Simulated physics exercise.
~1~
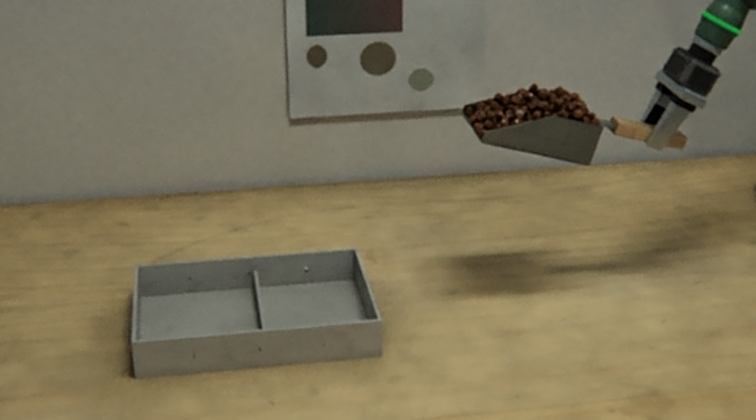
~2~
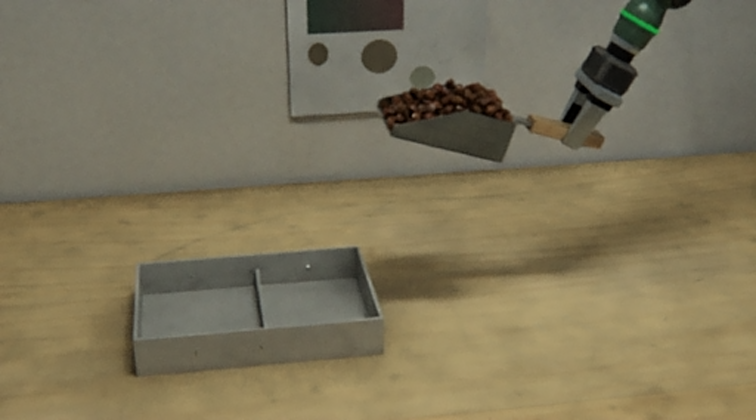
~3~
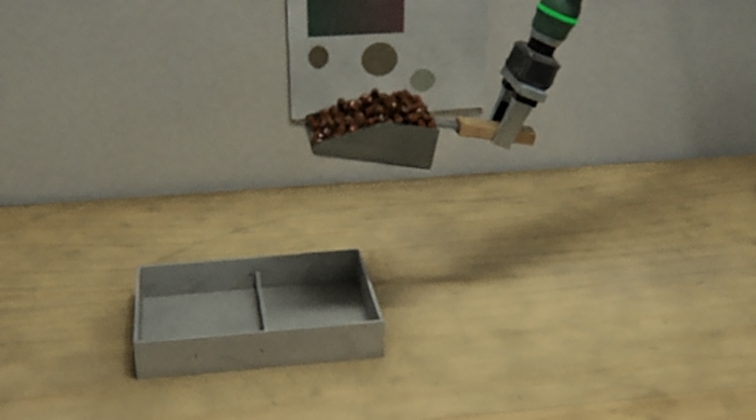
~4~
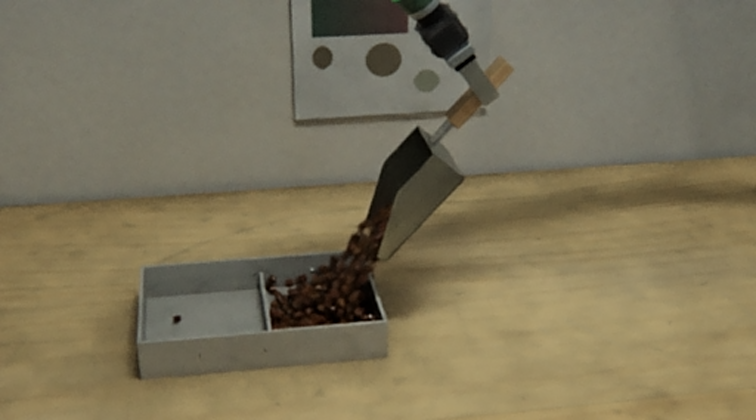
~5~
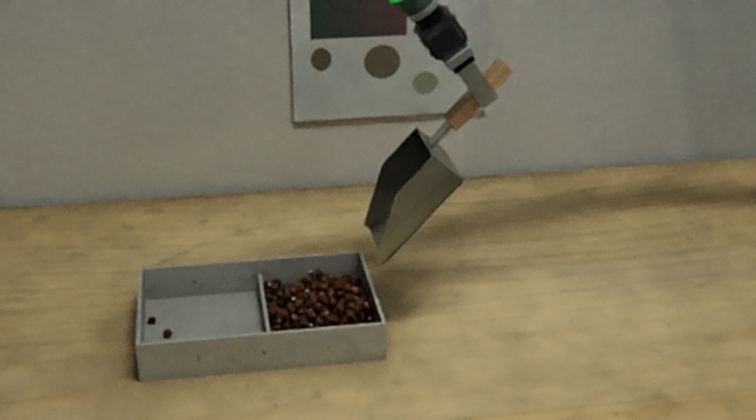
On a pale wooden table against a grey wall, a shallow grey tray divided into two parts sits at the left, while a robot arm holds a scoop heaped with reddish-brown pellets above the table at the right. The arm carries the loaded scoop leftward toward the tray, keeping it nearly level. It then tips the scoop steeply, and the pellets pour over its front edge into the tray's right part. The scoop empties and stays tilted beside the tray. Nearly all the pellets end up piled in the right part, with two lying in the left.
